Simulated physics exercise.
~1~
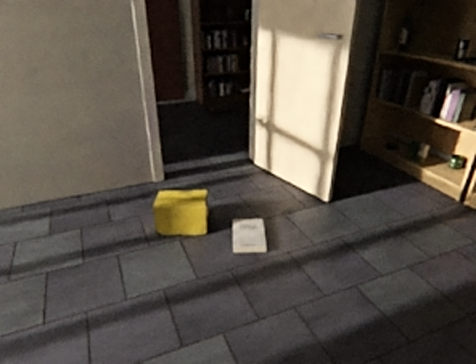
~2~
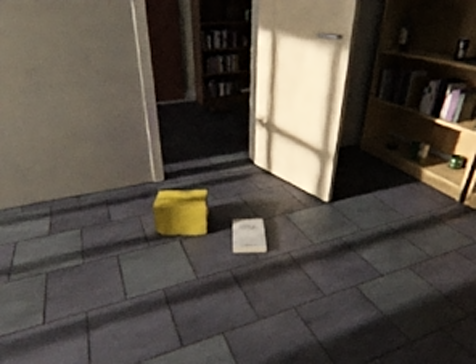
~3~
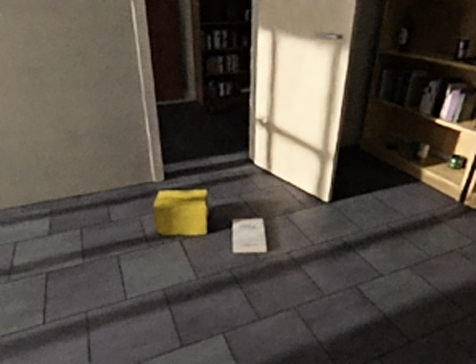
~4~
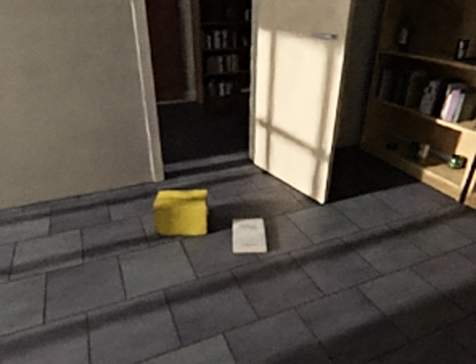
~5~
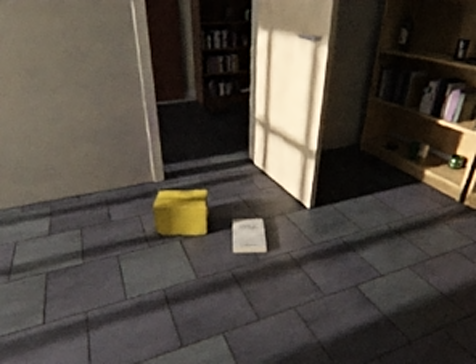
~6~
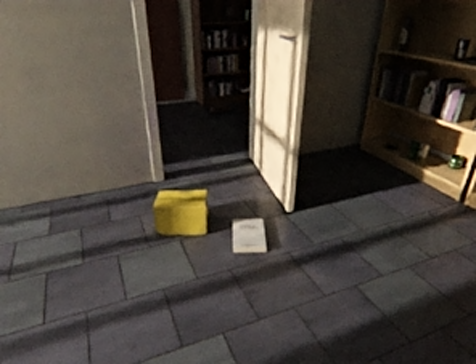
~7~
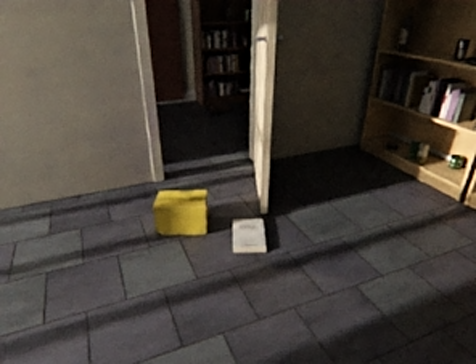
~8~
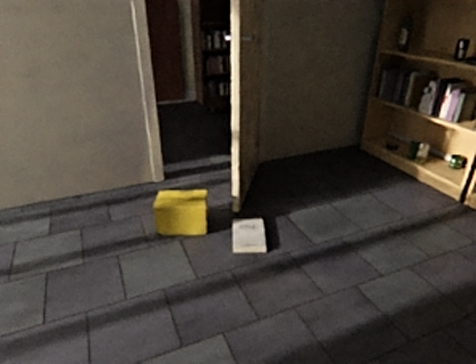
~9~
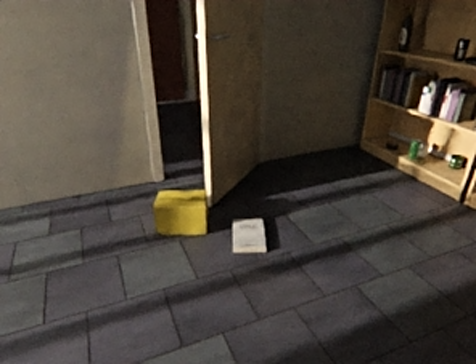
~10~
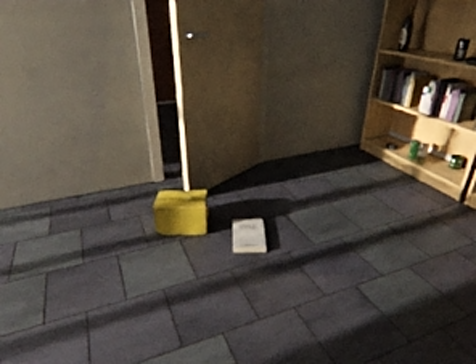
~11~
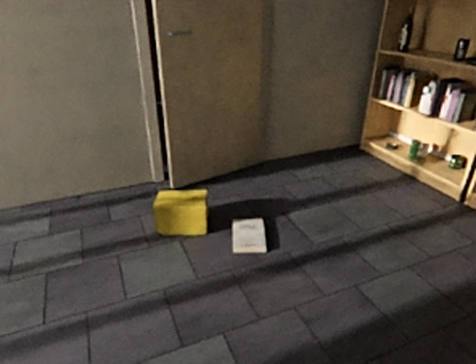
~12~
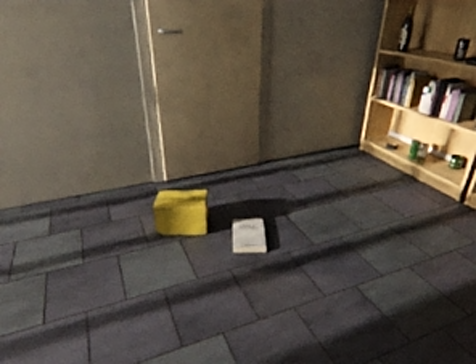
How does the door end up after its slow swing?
It ends up fully closed, resting in its frame, with the yellow box and white book still on the floor in front of it.
